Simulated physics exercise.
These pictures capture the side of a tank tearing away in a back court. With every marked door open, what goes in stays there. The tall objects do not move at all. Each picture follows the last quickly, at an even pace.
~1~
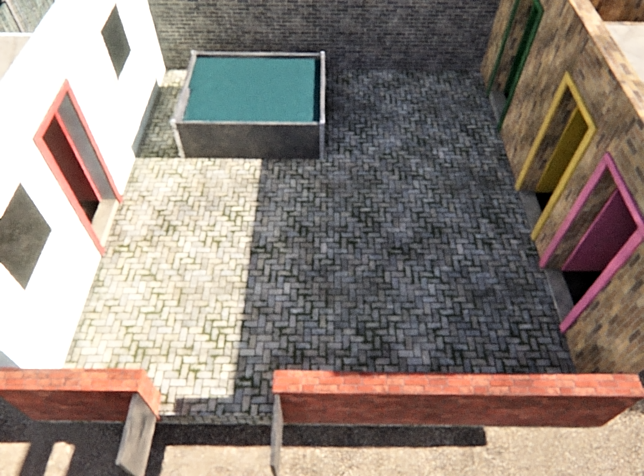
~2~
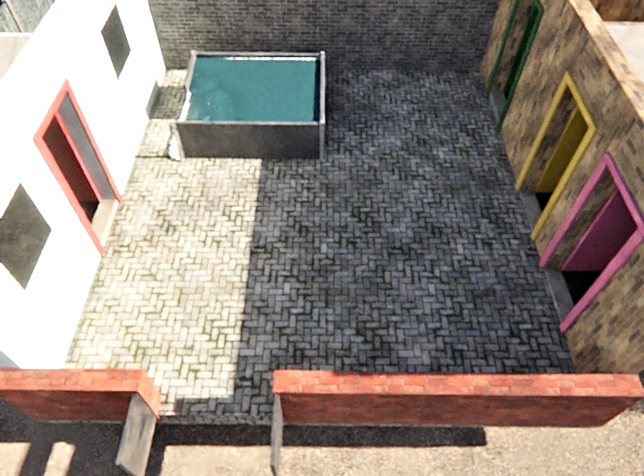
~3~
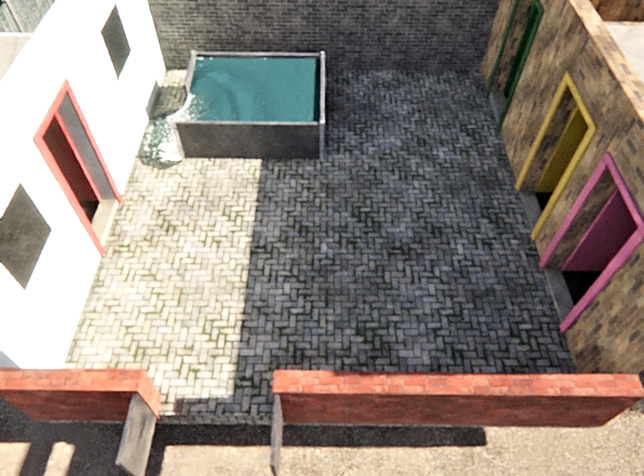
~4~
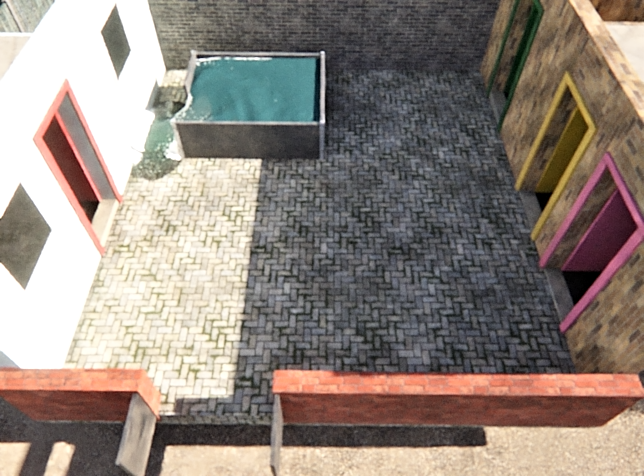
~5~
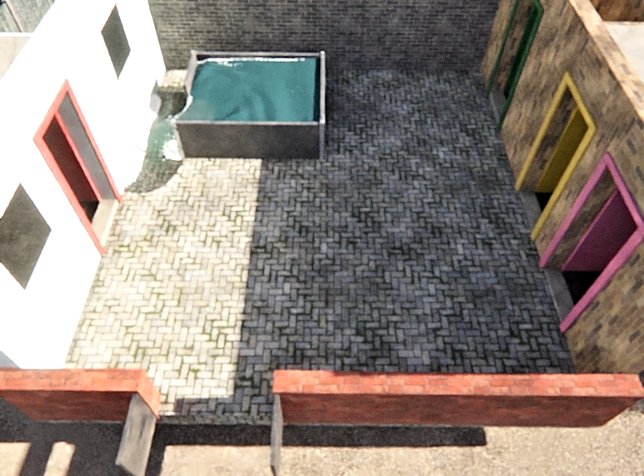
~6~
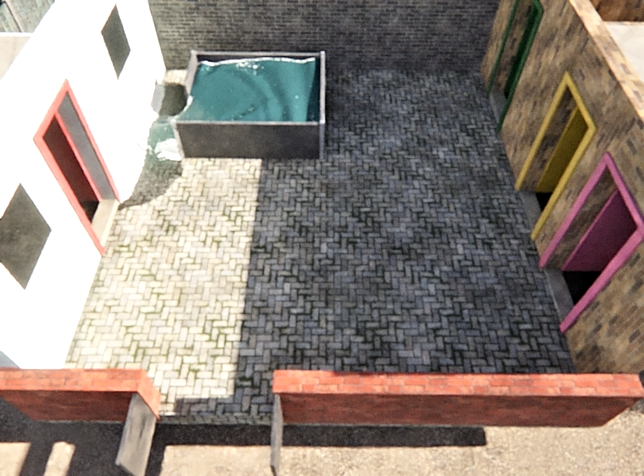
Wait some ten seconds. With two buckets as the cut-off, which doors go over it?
Door by door: The pink door goes over two buckets; the green door stays within two buckets; the red door stays within two buckets; the yellow door stays within two buckets.
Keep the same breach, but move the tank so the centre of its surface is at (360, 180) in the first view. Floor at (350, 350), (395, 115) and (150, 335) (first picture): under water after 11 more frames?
Taking the three spots in turn, I'd say spared, then spared, then drenched.
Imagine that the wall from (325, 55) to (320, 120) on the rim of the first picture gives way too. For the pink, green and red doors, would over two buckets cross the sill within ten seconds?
Pink door exceeds the limit, green door exceeds the limit, red door stays within the limit.
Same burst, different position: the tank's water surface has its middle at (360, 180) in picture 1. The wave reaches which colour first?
Result: The one in red.
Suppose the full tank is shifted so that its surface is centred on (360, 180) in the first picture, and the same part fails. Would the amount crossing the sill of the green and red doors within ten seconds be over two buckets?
Then: The green one keeps below it; the red one lets more in.
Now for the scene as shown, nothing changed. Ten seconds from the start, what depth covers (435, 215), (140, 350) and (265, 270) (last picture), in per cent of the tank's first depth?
At the three places, in the order asked: Around 4, 14 and 4 per cent.
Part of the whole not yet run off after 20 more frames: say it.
96 %.
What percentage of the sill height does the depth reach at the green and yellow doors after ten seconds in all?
Respectively about 50 and 100 per cent.
A moment on, water covers 15 % of the floor; the pink door not reached, the green door not reached, the red door wet at the sill, nothing in, the yellow door not reached.
Next, water covers 30 % of the floor; the pink door not reached, the green door not reached, the red door wet at the sill, nothing in, the yellow door not reached.
Then, water covers 45 % of the floor; the pink door not reached, the green door not reached, the red door under two buckets in, the yellow door not reached.
Later, water covers 70 % of the floor; the pink door wet at the sill, nothing in, the green door wet at the sill, nothing in, the red door under two buckets in, the yellow door wet at the sill, nothing in.
In the end, water covers 85 % of the floor; the pink door over two buckets in, the green door wet at the sill, nothing in, the red door under two buckets in, the yellow door wet at the sill, nothing in.
